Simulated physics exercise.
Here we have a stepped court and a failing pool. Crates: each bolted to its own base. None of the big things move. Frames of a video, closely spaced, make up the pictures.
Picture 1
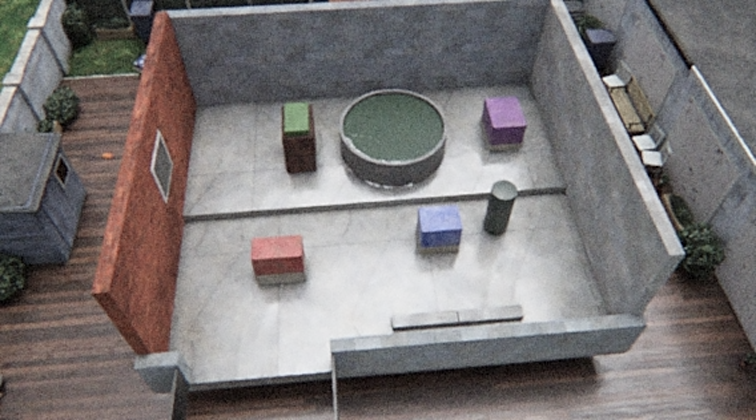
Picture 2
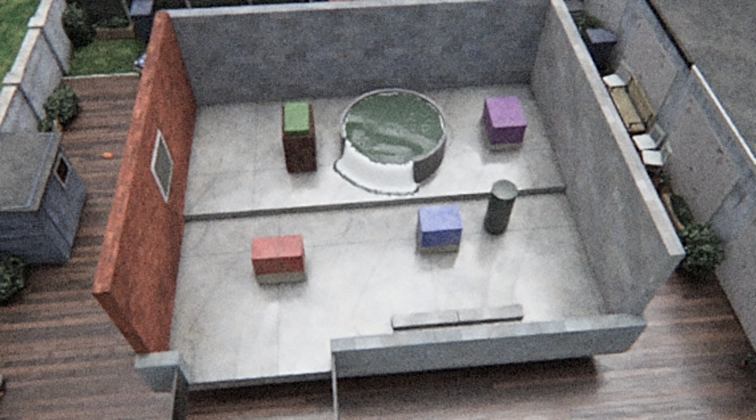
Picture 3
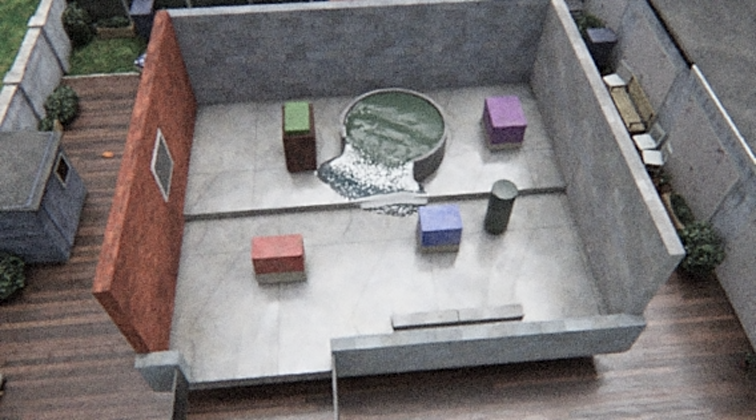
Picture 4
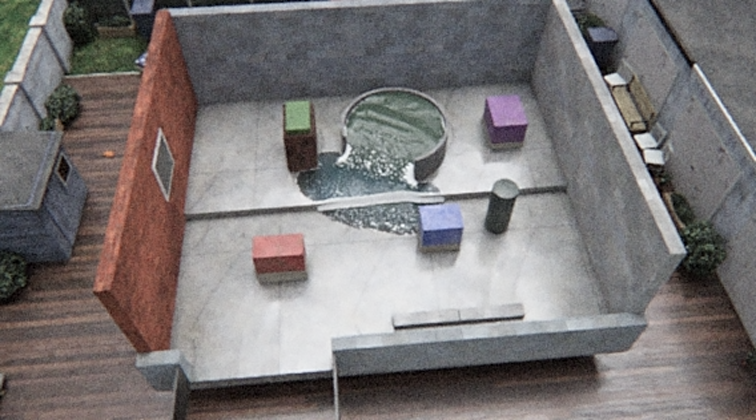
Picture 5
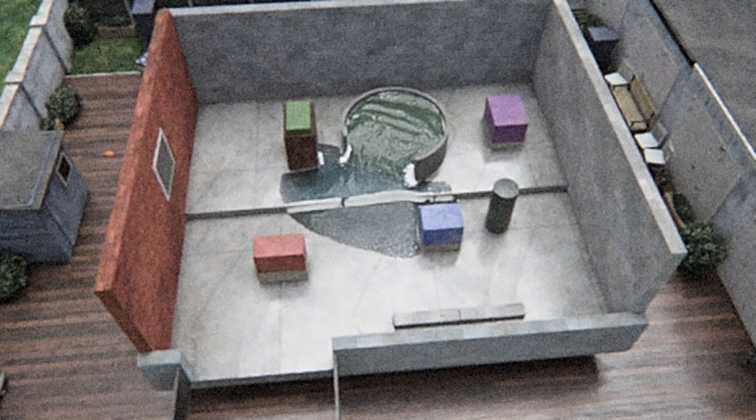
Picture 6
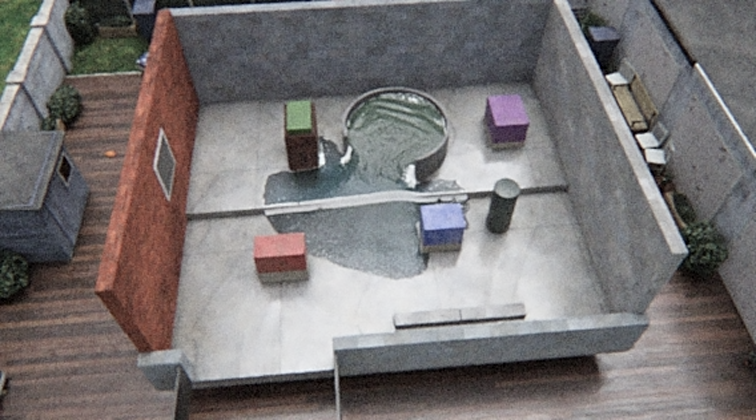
A round pool in a walled court bursting open at its front left, water spreading over a low step between coloured blocks.
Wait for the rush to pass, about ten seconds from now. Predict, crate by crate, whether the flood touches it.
As I see it, the red crate is out of reach. The purple crate is out of reach. The blue crate is out of reach.
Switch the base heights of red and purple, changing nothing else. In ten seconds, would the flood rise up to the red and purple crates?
Red: Is reached; purple: Stays clear.
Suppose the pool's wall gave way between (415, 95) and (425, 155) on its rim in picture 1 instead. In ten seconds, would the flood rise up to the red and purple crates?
Red stays untouched; purple gets drenched.
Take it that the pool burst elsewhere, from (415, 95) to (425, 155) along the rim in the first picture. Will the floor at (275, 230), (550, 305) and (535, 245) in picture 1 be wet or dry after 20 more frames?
In the order given, the spots are not soaked, swamped and swamped.
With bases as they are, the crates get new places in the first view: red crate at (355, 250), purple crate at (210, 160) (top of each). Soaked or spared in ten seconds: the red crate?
Red crate: Is reached.
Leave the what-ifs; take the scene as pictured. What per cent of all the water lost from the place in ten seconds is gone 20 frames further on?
I get 35 percent.
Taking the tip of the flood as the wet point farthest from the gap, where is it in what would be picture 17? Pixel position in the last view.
Point: (170, 361) in the last picture's pixels.
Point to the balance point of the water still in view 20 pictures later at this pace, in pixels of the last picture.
My reading is close to (341, 237).
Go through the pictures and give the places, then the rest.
In the first frame, still water in the round pool at (393, 128).
In the second frame, the front is at (415, 190), out from the gap at (372, 174).
In the third frame, the front is at (424, 195), out from the gap at (373, 175).
In the fourth frame, the front is at (303, 174), out from the gap at (373, 175).
In the fifth frame, water pours out at (374, 175) and has run to (284, 192).
In the sixth frame, the front is at (271, 216), out from the gap at (375, 175).
A moment on, water covers 30 % of the floor; the red crate water round its plinth, the purple crate not reached, the blue crate water round its plinth.
Next, water covers 40 % of the floor; the red crate water round its plinth, the purple crate not reached, the blue crate water round its plinth.
Then, water covers 50 % of the floor; the red crate water round its plinth, the purple crate not reached, the blue crate water round its plinth.
Later, water covers 55 % of the floor; the red crate water round its plinth, the purple crate not reached, the blue crate water round its plinth.
In the end, water covers 55 % of the floor; the red crate stayed above the water, the purple crate stayed above the water, the blue crate stayed above the water.
